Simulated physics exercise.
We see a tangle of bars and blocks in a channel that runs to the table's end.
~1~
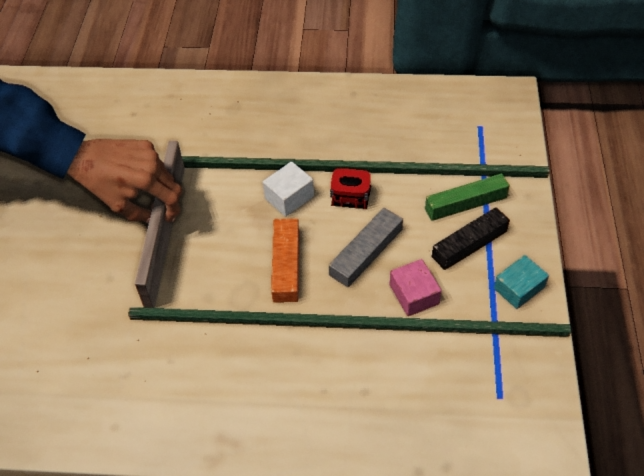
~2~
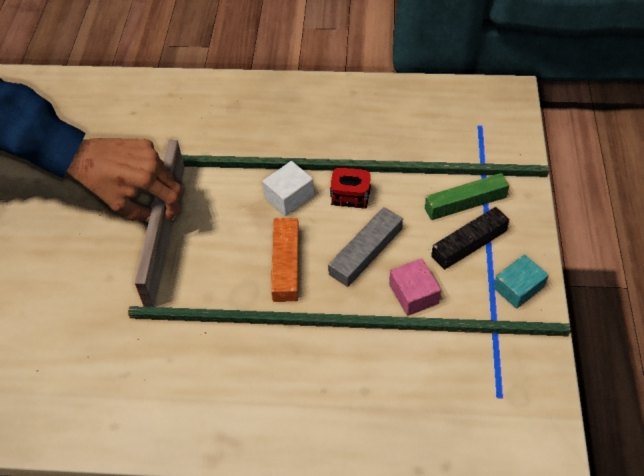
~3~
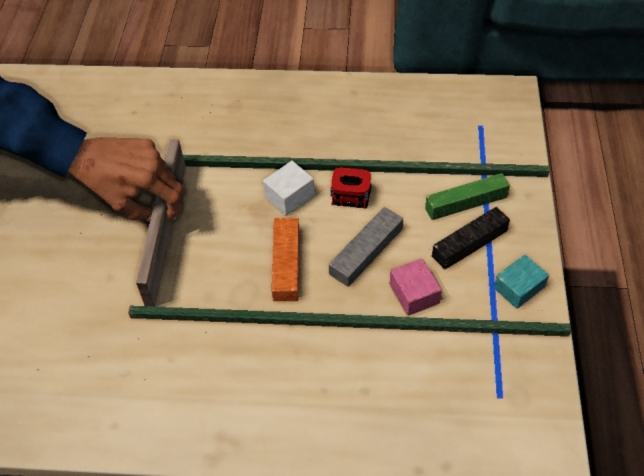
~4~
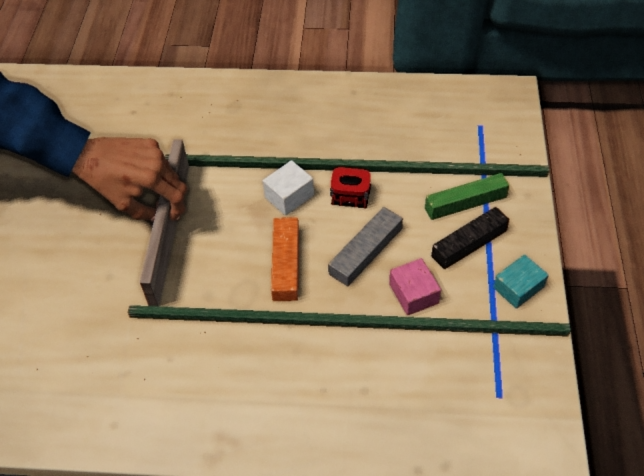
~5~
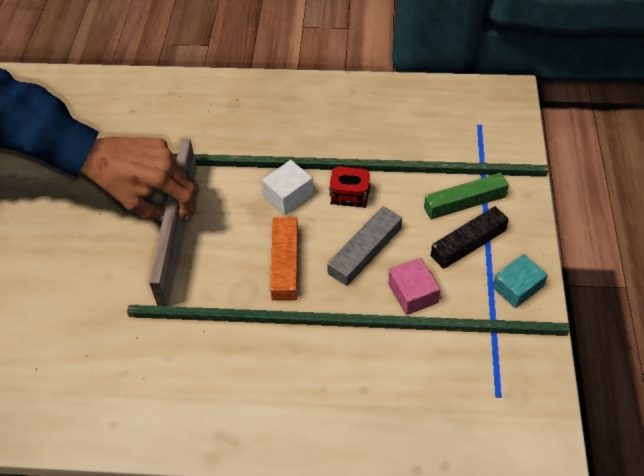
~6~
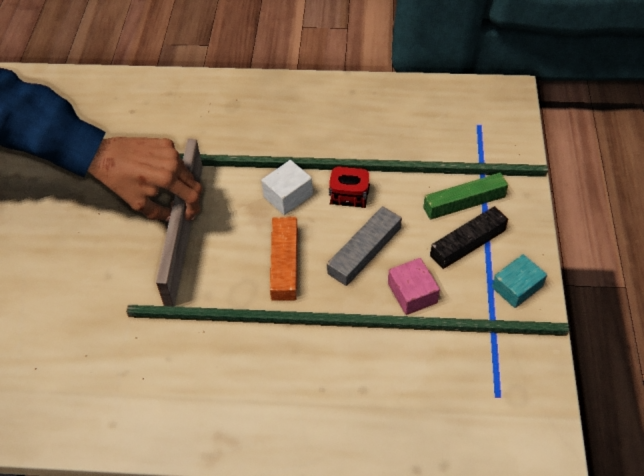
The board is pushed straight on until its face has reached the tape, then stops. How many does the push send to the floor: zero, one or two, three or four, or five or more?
Outcome: The number that fall off is three or four.
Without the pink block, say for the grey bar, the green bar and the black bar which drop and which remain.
The grey bar stays on, the green bar drops off, the black bar is lost.
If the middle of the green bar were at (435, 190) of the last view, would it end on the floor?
From there it tumbles off.
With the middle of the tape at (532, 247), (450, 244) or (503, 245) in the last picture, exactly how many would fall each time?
It would be 6, 0 and 3.
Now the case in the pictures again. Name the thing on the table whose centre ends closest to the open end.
The red case ends nearest.
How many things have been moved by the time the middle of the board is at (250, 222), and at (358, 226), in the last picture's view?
By then 0, and 5.
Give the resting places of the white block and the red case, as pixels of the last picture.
The white block stops around (501, 182); the red case around (537, 180).
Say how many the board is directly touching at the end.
2 of them.
Soon after, none off yet; turquoise block at rest near (519, 281); black bar at rest near (469, 237); green bar at rest near (466, 196).
Then, none off yet; turquoise block at rest near (519, 281); black bar moved a little near (482, 235); green bar moved a little near (483, 198).
At rest, the number that fall off is three or four; fallen, green bar, black bar and turquoise block.
